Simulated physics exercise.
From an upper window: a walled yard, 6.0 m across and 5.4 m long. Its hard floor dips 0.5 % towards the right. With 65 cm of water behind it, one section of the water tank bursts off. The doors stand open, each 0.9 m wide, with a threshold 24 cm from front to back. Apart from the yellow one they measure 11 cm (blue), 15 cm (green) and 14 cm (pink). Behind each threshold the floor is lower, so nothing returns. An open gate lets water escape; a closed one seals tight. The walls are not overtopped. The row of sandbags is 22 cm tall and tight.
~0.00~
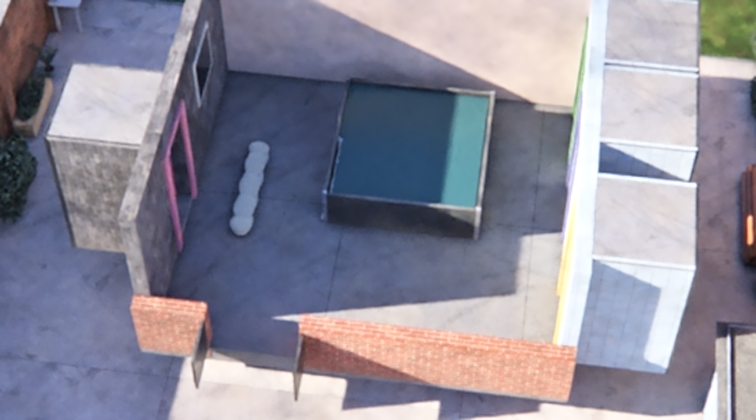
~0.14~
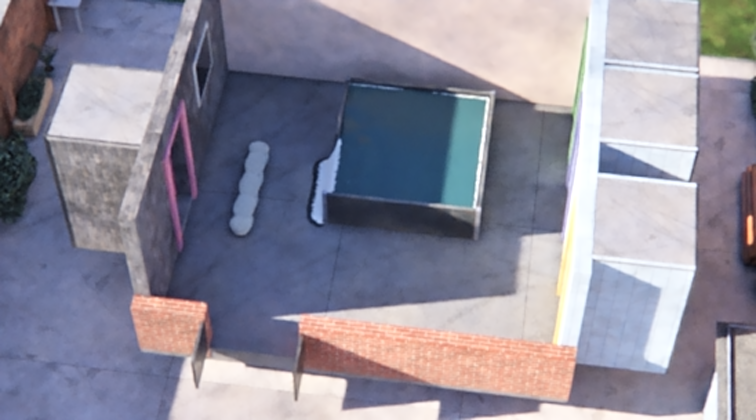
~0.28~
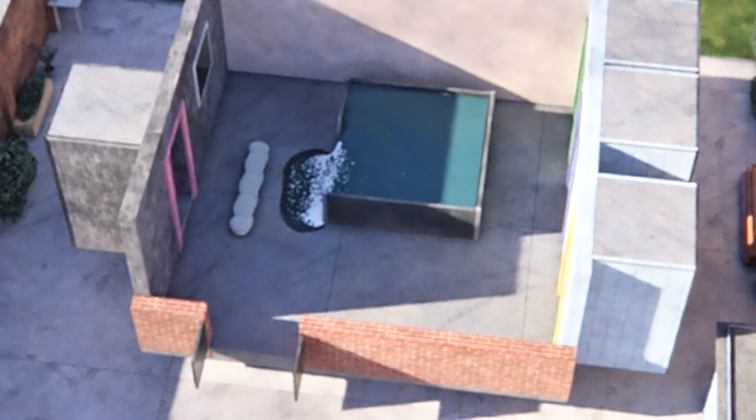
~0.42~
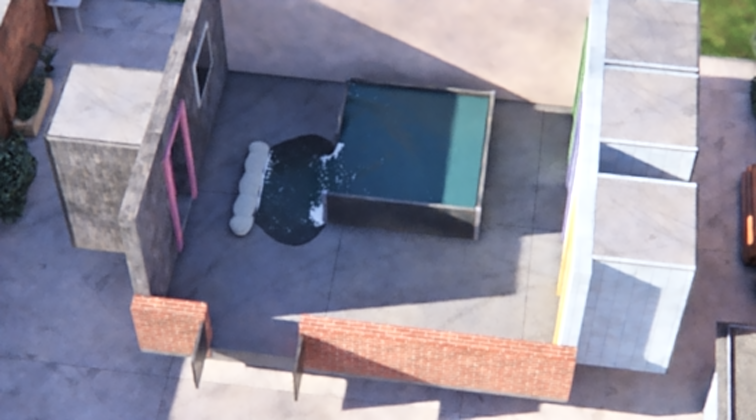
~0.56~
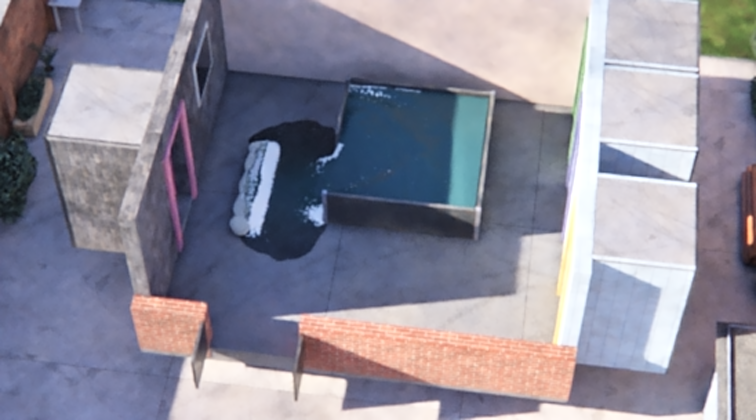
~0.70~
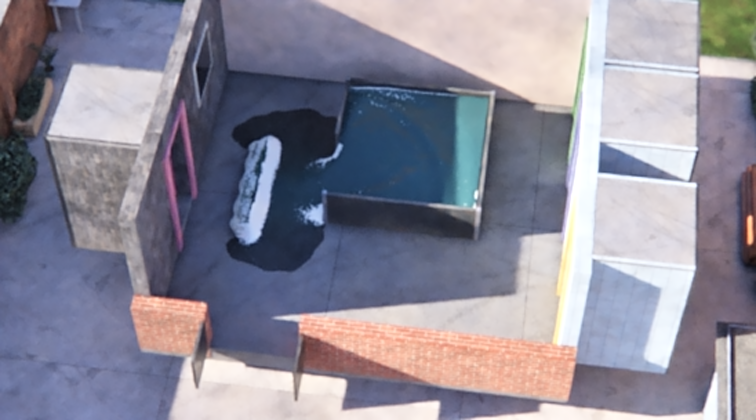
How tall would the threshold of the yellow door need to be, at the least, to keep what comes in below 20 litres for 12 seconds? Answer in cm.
It would have to be roughly 7 cm high.
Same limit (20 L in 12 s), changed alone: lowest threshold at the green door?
Roughly 14.5 cm at green.
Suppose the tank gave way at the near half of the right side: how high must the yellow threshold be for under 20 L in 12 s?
About 14.5 cm.
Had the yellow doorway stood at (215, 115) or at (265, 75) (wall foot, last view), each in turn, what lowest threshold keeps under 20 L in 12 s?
About 12.0 and 18 cm.
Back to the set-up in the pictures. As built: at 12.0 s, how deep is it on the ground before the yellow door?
Some 12.0 cm.
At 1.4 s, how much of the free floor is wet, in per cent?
Some 35 per cent of it.
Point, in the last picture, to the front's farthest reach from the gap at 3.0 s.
Near (159, 327).
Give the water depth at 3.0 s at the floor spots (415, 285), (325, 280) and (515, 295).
In that order: 0, 1 and 0 cm.
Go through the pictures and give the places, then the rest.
In the first frame, still water, 65 cm deep, in the water tank at (411, 145); the yellow door at (565, 282) is dry.
In the second frame, the front is at (311, 211), 0.3 m from the gap at (333, 181); 0.3 m2 of floor is wet, 65 cm left at the back.
In the third frame, water pours out at (333, 183) and has run 0.8 m, to (287, 185); about 11 cm deep outside, 65 cm at the back.
In the fourth frame, the front is at (257, 217), 1.1 m from the gap at (333, 184); 2.0 m2 of floor is wet, 65 cm left at the back.
In the fifth frame, the front is at (258, 139), 1.5 m from the gap at (333, 184); 2.9 m2 of floor is wet, 65 cm left at the back.
In the sixth frame, water pours out at (333, 184) and has run 1.8 m, to (241, 132); about 8 cm deep outside, 65 cm at the back; the yellow door at (565, 282), 4.3 m from the gap, is still 4.0 m from the nearest water.
After 1.4 s water covers 35 % of the floor, deepest (48 cm) near (264, 188); it has not reached the yellow door.
After 3.0 s water covers 50 % of the floor, deepest (36 cm) near (262, 197); it has not reached the yellow door.
After 12.0 s water covers 95 % of the floor, deepest (13 cm) near (515, 371); 12 cm at the yellow door, 0 litres in over its 21 cm threshold.
At the yellow door as built, the water arrived by 5.7 s and peaked near 12 cm at 11.0 s.
Run again over the same 12 s with other heights there, 29 litres in over 6 cm, 10 litres over 8 cm. The limit of 20 litres is kept from about 7 cm up.
